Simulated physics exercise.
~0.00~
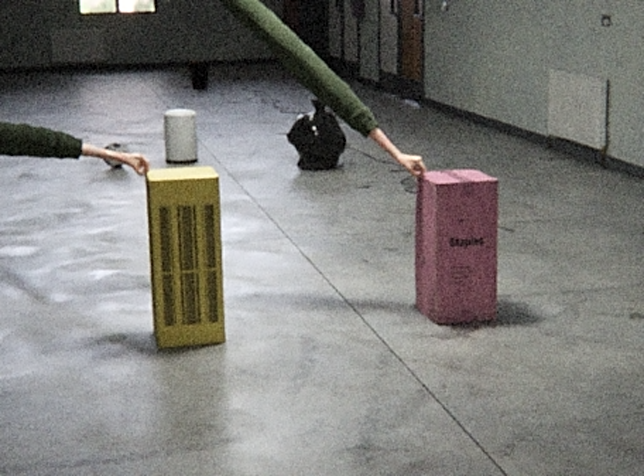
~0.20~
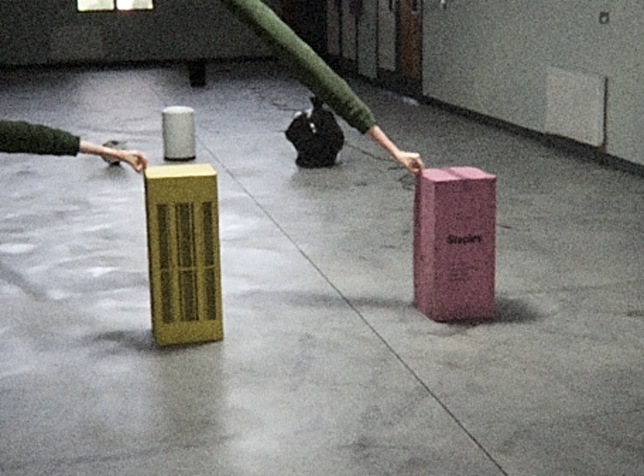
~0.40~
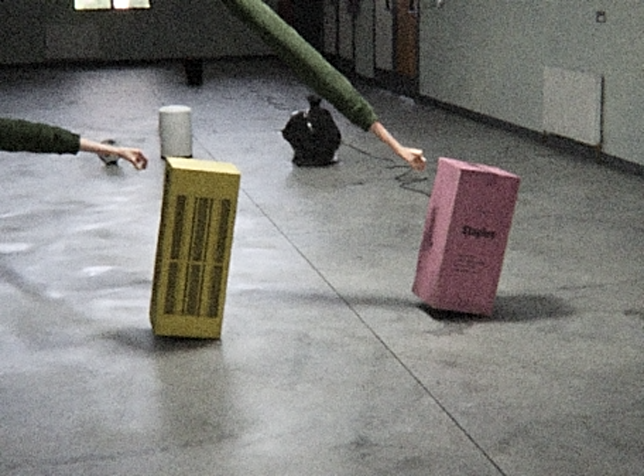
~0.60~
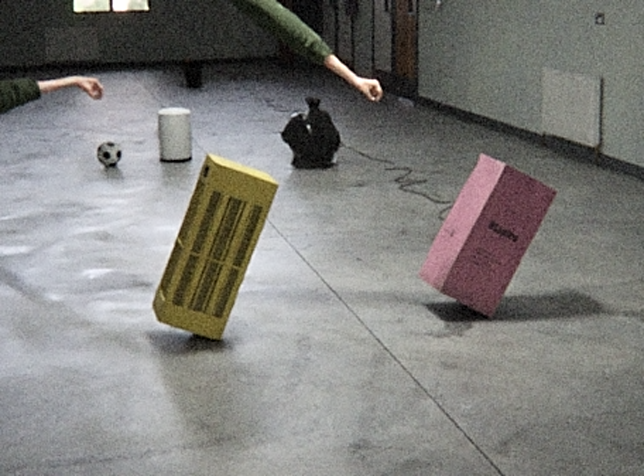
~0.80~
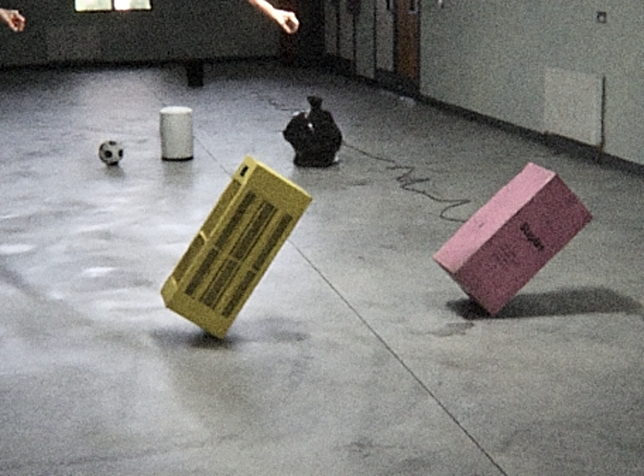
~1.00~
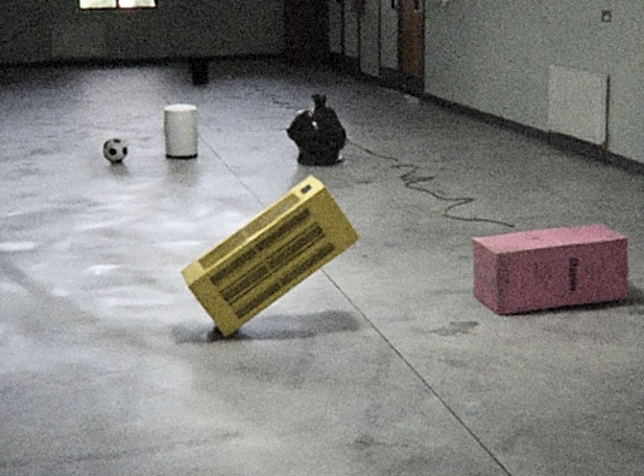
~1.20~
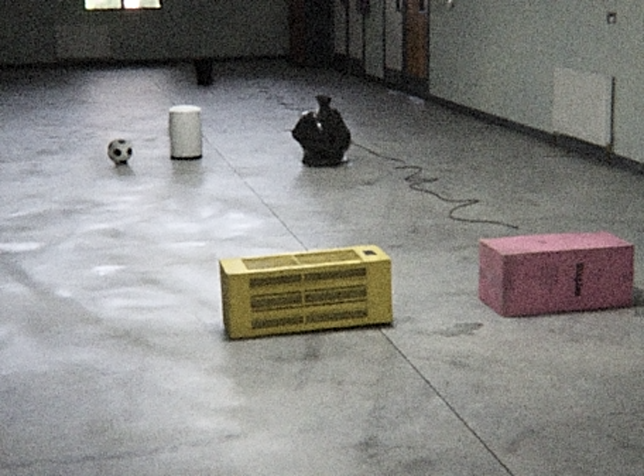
Two tall boxes, a yellow crate left of centre and a pink parcel on the right, stand upright on a grey concrete floor, each touched at the top by a hand in a green sleeve. The slightly swaying view looks down a long, dim room, with a football, a white cylinder and a black bag farther back. The hands let go and draw away as both boxes lean right. They keep tilting, the pink one ahead. The pink parcel lands on its side first, then the yellow crate topples too, leaving both lying flat.
